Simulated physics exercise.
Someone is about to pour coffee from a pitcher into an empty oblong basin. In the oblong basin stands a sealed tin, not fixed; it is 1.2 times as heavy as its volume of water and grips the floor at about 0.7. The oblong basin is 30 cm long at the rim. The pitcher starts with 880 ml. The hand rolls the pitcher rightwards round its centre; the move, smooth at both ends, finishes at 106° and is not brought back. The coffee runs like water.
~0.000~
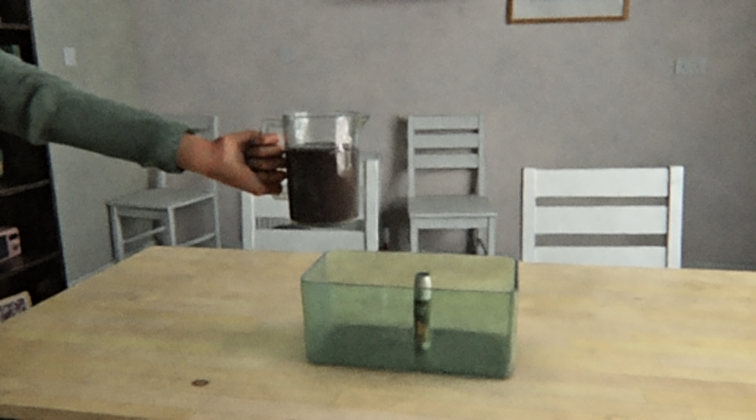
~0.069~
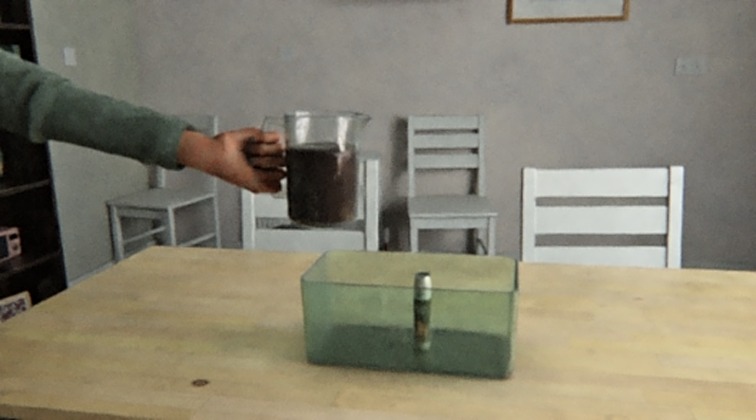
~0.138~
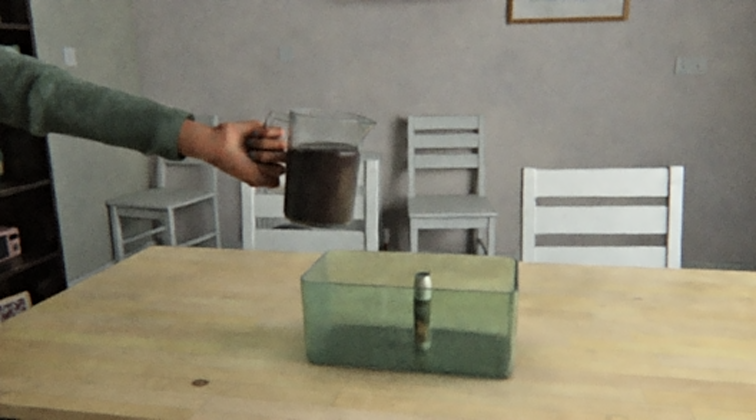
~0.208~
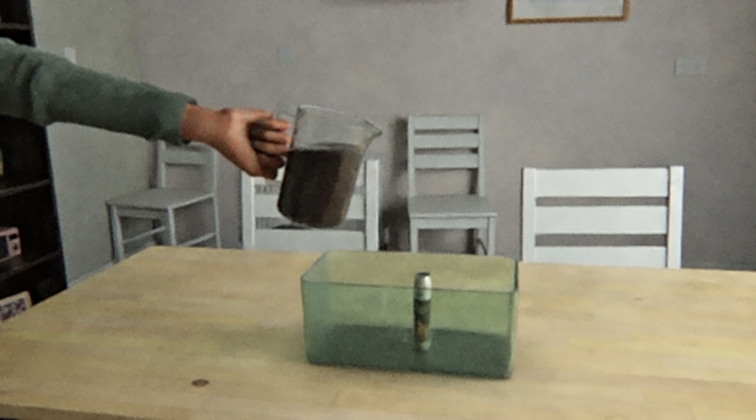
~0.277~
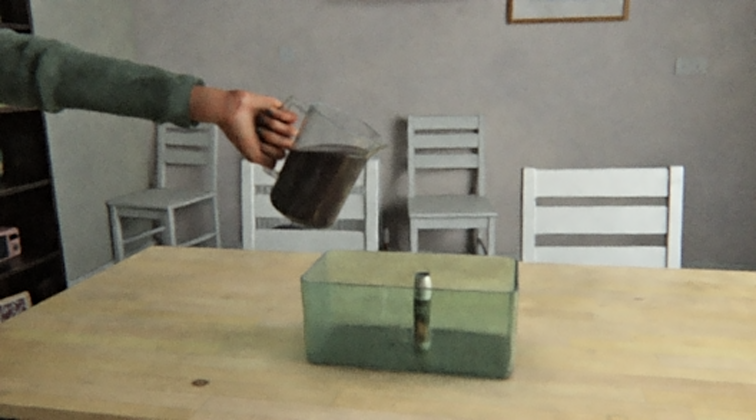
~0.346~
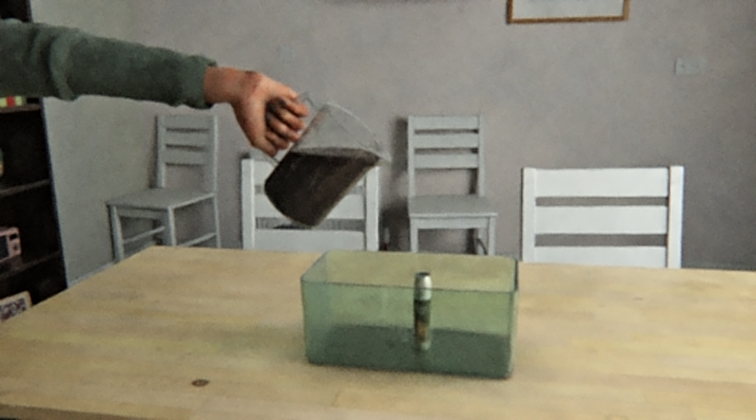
A hand tilts a pitcher of dark liquid rightwards above a green basin.
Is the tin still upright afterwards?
It goes over.
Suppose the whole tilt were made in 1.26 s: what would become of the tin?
Then it falls.
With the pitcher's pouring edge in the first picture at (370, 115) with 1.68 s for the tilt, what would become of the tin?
Then it topples.
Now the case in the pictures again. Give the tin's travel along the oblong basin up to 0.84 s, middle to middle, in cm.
About 1 cm.
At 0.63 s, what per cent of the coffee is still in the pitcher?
Some 72 per cent.
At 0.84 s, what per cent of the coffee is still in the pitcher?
Some 24 per cent.
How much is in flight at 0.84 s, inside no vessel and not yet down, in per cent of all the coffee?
Some 18 per cent.
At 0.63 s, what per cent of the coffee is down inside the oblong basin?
Near 8 in a hundred.
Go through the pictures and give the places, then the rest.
In the first picture, it leans 0°; its right rim is at (370, 115); the coffee meets the walls at (290, 146) and (357, 147); the oblong basin's rim runs from (314, 266) to (518, 276); the tin's top is at (422, 278).
In the second picture, it leans 2°; its right rim is at (372, 117); the coffee meets the walls at (291, 146) and (358, 147).
In the third picture, it leans 8°; its right rim is at (376, 123); the coffee meets the walls at (292, 146) and (359, 147).
In the fourth picture, it leans 17°; its right rim is at (383, 132); the coffee meets the walls at (292, 154) and (363, 149).
In the fifth picture, it leans 28°; its right rim is at (389, 146); the coffee meets the walls at (286, 164) and (370, 151).
In the sixth picture, it leans 42°; its right rim is at (392, 163); the coffee meets the walls at (279, 165) and (380, 157).
Then, 0.63 s in, the tilt is 95° and 72 per cent is still to pour; the tin stands where it began.
Then, 0.84 s in, the tilt is 106° and 24 per cent is still to pour; the tin leans 11°.
Then, 1.06 s in, the tilt is 106° and 5 per cent is still to pour; the tin lies on its side.
Then, 1.30 s in, the tilt is 106° and 0 per cent is still to pour; the tin lies on its side.
Finally, the tin lies on its side.
